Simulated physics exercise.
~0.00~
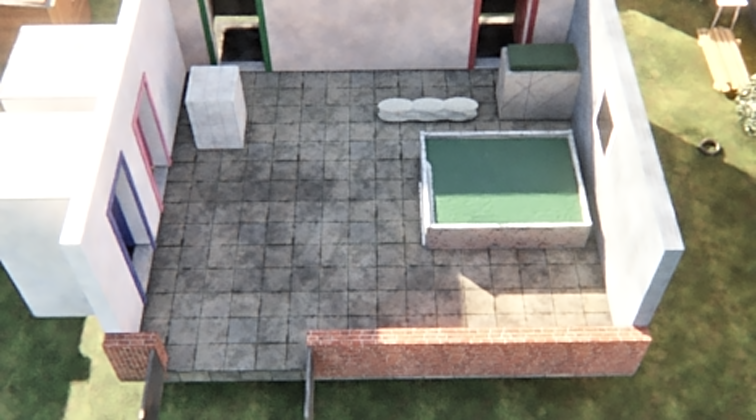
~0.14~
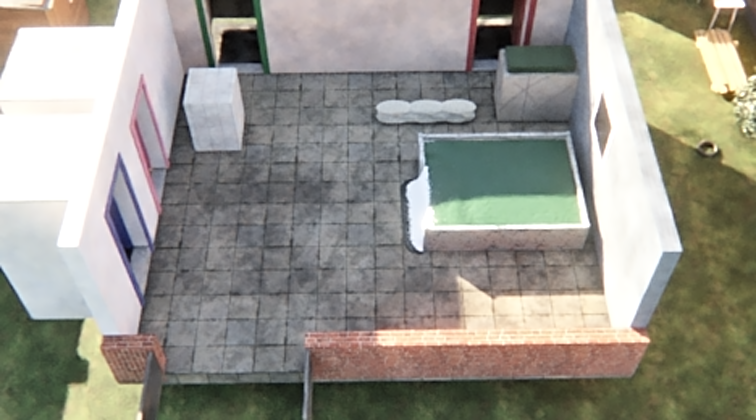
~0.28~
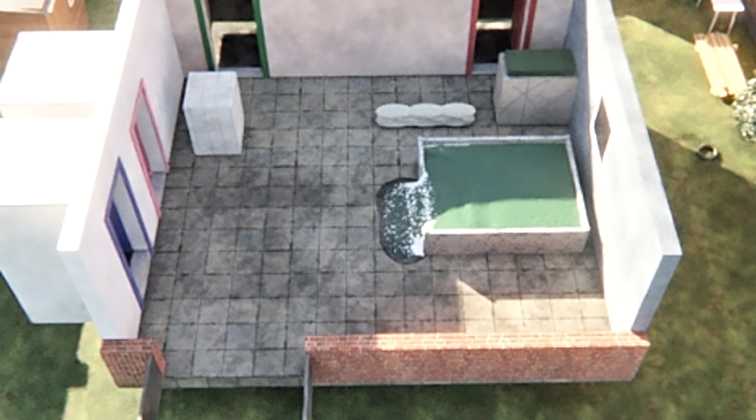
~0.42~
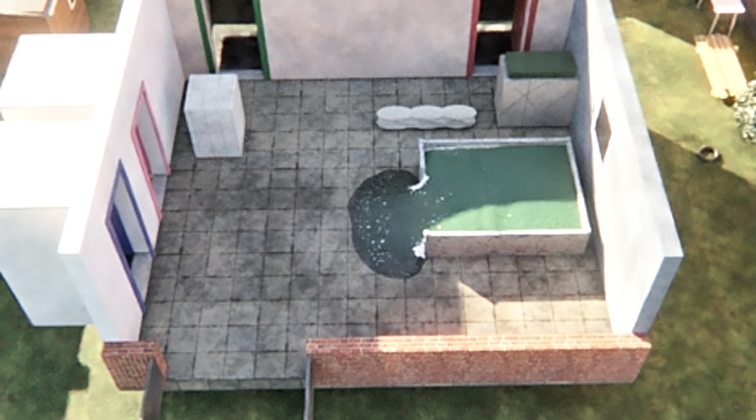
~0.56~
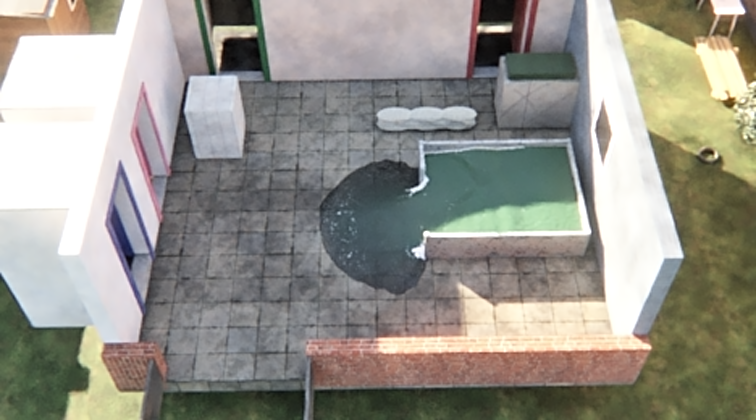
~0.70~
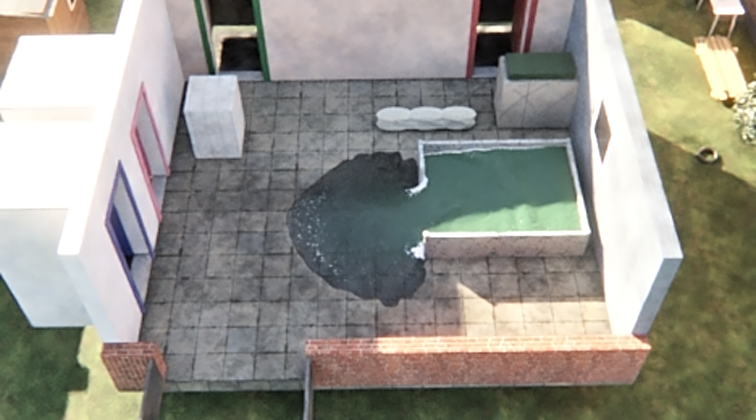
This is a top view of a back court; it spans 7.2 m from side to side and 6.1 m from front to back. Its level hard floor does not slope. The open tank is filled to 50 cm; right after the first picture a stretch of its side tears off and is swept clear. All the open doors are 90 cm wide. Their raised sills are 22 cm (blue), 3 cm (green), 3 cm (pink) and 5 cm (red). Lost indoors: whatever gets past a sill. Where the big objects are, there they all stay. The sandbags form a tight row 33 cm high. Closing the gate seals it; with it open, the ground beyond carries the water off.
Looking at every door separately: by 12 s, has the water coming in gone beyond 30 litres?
At the end, at the blue door it looks set to land under the limit, at the green door it looks set to land over the limit, at the pink door it looks set to land over the limit, at the red door it looks set to land under the limit.
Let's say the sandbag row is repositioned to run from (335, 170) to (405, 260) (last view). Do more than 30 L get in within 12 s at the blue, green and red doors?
Doors: Blue stays under / green exceeds / red exceeds.
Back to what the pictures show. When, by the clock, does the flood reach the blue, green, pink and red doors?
Times: Blue 1.8 seconds, green 3.0 seconds, pink 1.6 seconds, red 9.5 seconds.
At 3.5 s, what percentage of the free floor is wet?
Covered: Roughly 55 %.
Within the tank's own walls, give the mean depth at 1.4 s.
The average depth is around 36 cm.
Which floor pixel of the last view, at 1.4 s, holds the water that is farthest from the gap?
(171, 221).
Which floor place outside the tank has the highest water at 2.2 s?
Close to (420, 235).
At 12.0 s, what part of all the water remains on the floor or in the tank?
Roughly 60 in a hundred.
After 1.4 s water covers 30 % of the floor and is deepest (28 cm) near (420, 235); blue door not reached, green door not reached, pink door not reached, red door not reached.
After 2.2 s water covers 45 % of the floor and is deepest (26 cm) near (420, 235); blue door 17 cm at the sill, 0 L in, green door not reached, pink door 9 cm at the sill, 14 L in, red door not reached.
After 3.5 s water covers 55 % of the floor and is deepest (23 cm) near (134, 367); blue door 16 cm at the sill, 0 L in, green door 5 cm at the sill, 1 L in, pink door 17 cm at the sill, 97 L in, red door not reached.
After 7.0 s water covers 60 % of the floor and is deepest (10 cm) near (246, 229); blue door 7 cm at the sill, 0 L in, green door 5 cm at the sill, 39 L in, pink door 8 cm at the sill, 215 L in, red door not reached.
After 12.0 s water covers 75 % of the floor and is deepest (6 cm) near (182, 100); blue door 5 cm at the sill, 0 L in, green door 5 cm at the sill, 57 L in, pink door 5 cm at the sill, 263 L in, red door 4 cm at the sill, 0 L in.
